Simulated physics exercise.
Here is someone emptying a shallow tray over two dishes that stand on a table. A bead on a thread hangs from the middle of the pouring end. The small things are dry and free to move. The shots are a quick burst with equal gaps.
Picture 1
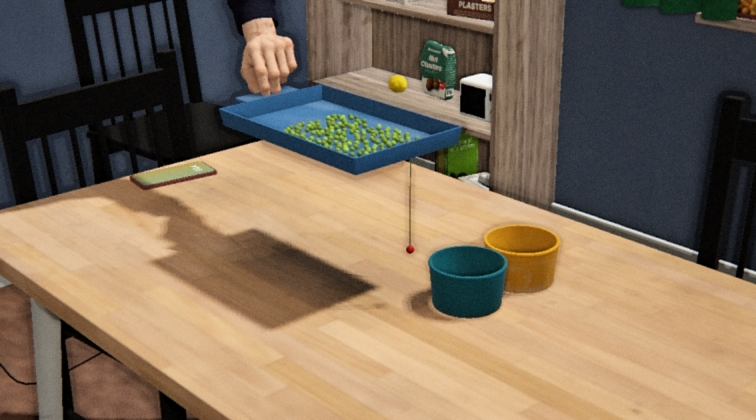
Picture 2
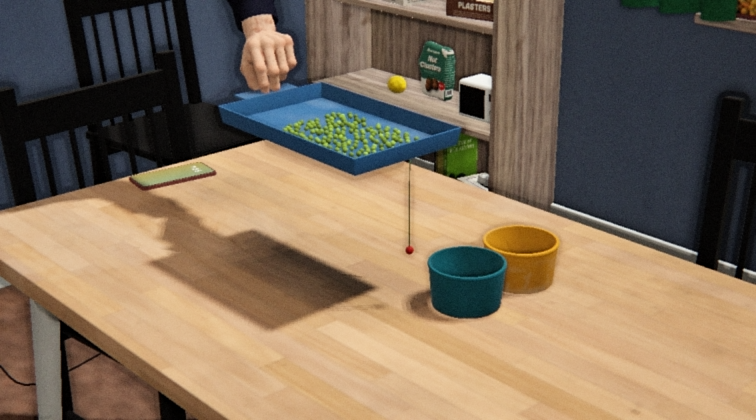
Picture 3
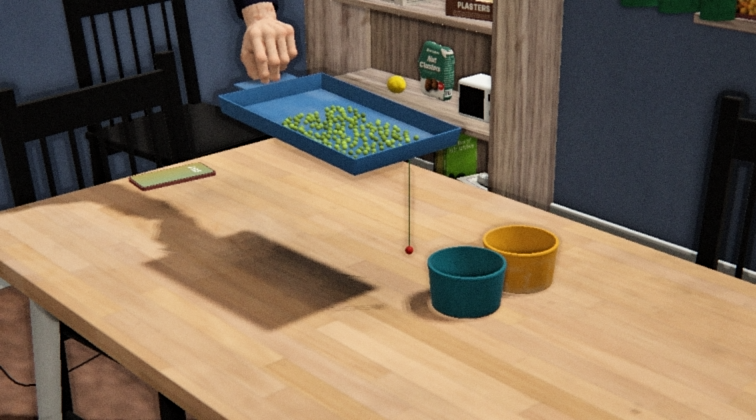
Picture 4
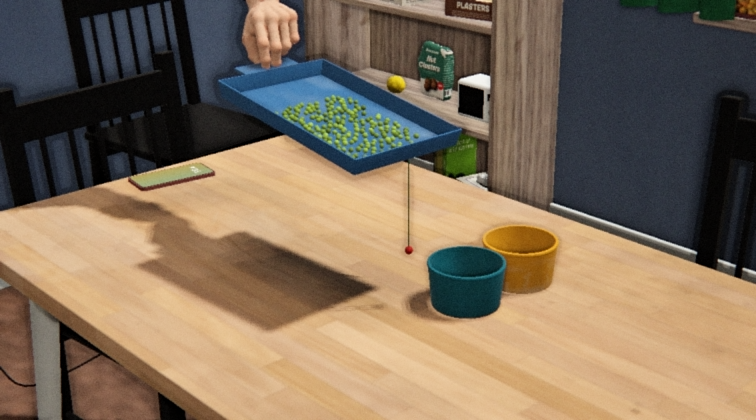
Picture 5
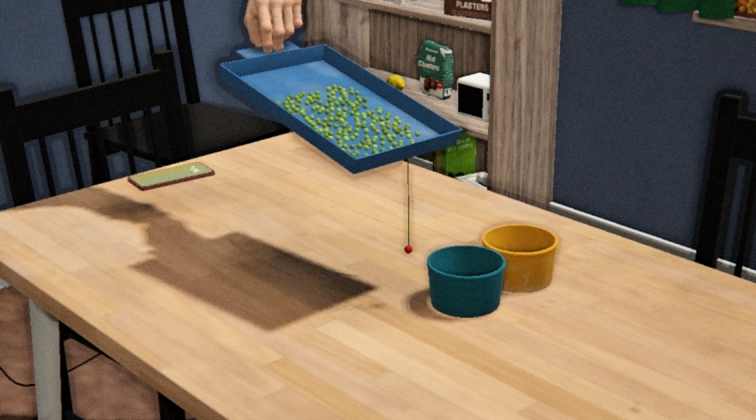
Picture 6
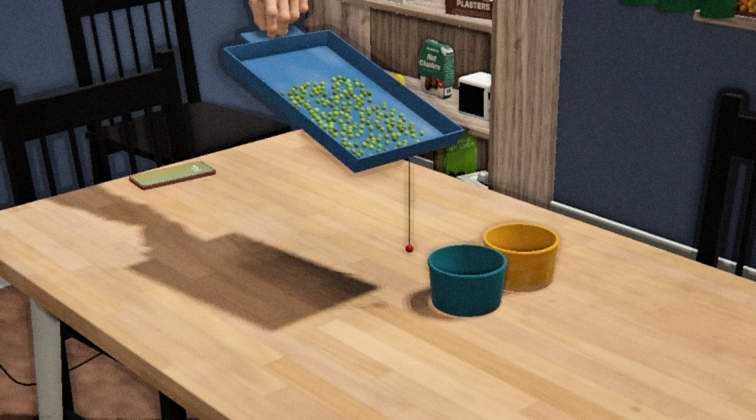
A hand raises the back of a blue tray of peas, tilting it steadily.
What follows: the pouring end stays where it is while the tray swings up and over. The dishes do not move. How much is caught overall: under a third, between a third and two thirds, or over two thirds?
They take between a third and two thirds between them.
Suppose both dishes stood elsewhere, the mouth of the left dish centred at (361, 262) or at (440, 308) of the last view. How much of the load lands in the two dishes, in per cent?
First some 0, then 10 per cent.
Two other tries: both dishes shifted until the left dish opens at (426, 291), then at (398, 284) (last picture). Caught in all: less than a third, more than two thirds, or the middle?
One: Above two thirds. Two: Above two thirds.
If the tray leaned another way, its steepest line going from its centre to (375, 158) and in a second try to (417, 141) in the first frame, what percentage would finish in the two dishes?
First some 0, then 40 per cent.
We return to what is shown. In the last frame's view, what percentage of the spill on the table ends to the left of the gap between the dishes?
Some 80 per cent.
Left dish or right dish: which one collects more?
Fuller: The left-hand dish.
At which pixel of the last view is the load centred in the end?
Roughly at (467, 312).
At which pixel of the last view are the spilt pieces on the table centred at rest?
At about (451, 340).
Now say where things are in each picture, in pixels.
In the first frame, corners of the pouring end (355, 157) and (457, 127), level; middle of the load (345, 140), dried peas; left dish (495, 290); right dish (549, 266); bead on its thread (410, 250).
In the second frame, corners of the pouring end (355, 157) and (457, 127), level; middle of the load (344, 139).
In the third frame, corners of the pouring end (355, 158) and (457, 128), tipped barely, level across its low end; middle of the load (344, 136).
In the fourth frame, corners of the pouring end (356, 158) and (458, 129), tipped a little, level across its low end; middle of the load (344, 130).
In the fifth frame, corners of the pouring end (357, 157) and (458, 129), tipped a little, level across its low end; middle of the load (345, 124).
In the sixth frame, corners of the pouring end (359, 157) and (460, 129), tipped clearly, level across its low end; middle of the load (350, 119), the larger part on the move; left dish (495, 289); right dish (548, 265).
Just after the last frame, tray tipped steeply; almost all on the tray; just a few in the air.
A moment on, tray tipped past a quarter turn; roughly half on the tray; just a few in the left dish; just a few outside both; roughly half in the air.
Further on, tray tipped past a quarter turn; roughly half in the left dish; just a few in the right dish; roughly half outside both.
When it is over, tray tipped past a quarter turn; roughly half in the left dish; just a few in the right dish; roughly half outside both.
